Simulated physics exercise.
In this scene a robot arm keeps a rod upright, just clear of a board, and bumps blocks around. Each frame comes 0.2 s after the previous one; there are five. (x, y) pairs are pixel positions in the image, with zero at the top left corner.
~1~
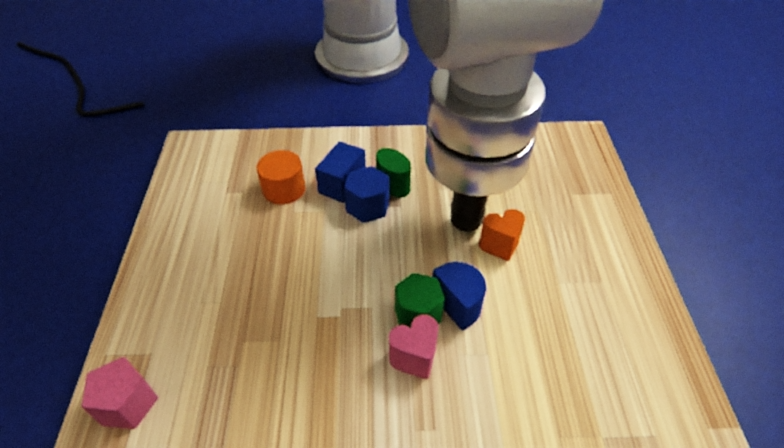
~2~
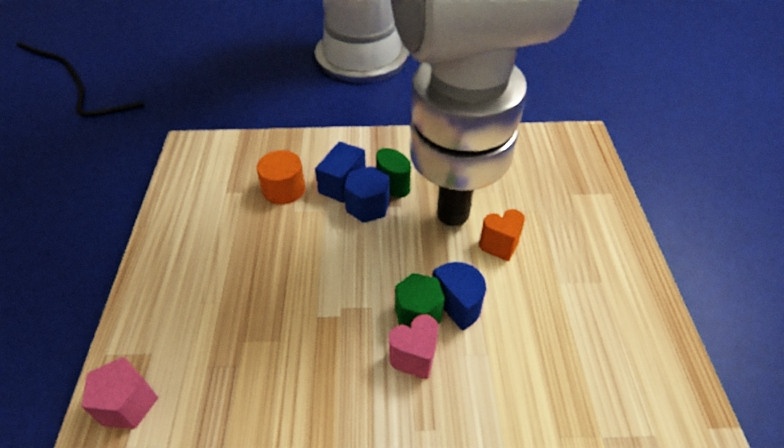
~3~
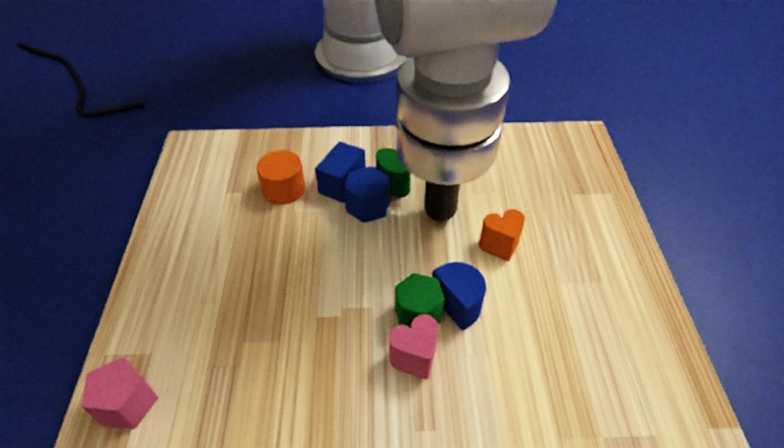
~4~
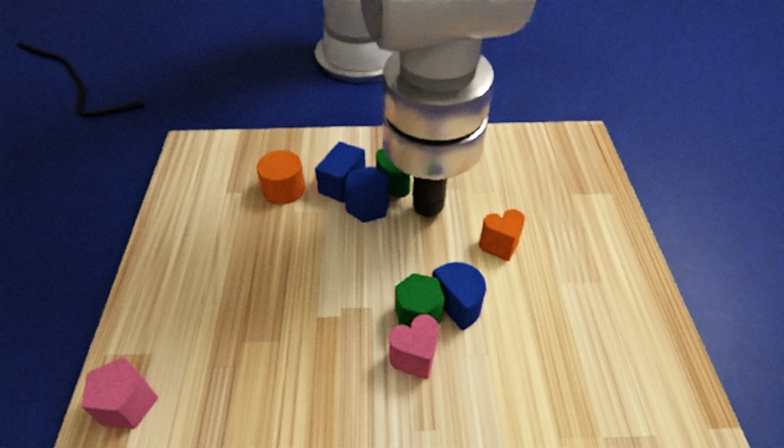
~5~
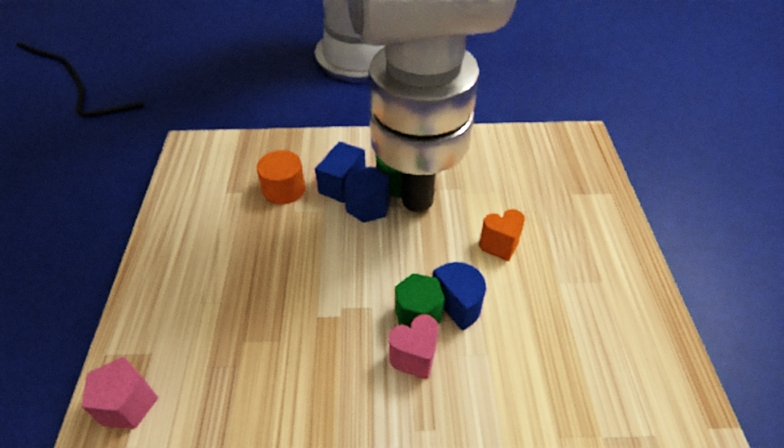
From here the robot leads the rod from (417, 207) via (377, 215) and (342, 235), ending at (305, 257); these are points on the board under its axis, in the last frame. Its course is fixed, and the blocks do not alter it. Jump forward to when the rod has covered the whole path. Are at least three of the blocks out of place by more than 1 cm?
Answer: No.
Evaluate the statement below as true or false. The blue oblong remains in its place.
Verdict: False.
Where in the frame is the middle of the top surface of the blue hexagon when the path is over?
I think it will end close to (324, 185).
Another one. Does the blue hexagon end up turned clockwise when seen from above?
Answer: Yes.
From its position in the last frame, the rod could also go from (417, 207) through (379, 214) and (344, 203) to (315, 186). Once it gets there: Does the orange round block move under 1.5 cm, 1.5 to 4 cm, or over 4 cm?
Final distance: More than 4 cm.
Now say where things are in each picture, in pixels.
The first frame shows tip of the rod at (467, 220), middles of tops, blue oblong at (340, 158), blue hexagon at (367, 181), green oval at (393, 160).
The second frame shows rod at (453, 215), nothing pushed.
The third frame shows rod at (440, 210), nothing pushed.
The fourth frame shows rod at (428, 205), nothing pushed.
The fifth frame shows rod at (417, 201), blue oblong at (340, 158), blue hexagon at (367, 181), green oval hidden.
The first path, step by step. One third of the way, rod at (377, 209); blue oblong at (331, 156), turned 30° clockwise; blue hexagon at (339, 183), turned 15° clockwise.
Two thirds of the way, rod at (340, 230); blue oblong at (329, 155), turned 40° clockwise; blue hexagon at (324, 185), turned 40° clockwise.
At the end, rod at (304, 251); blue oblong at (329, 155), turned 40° clockwise; blue hexagon at (324, 185), turned 40° clockwise; green oval unmoved.
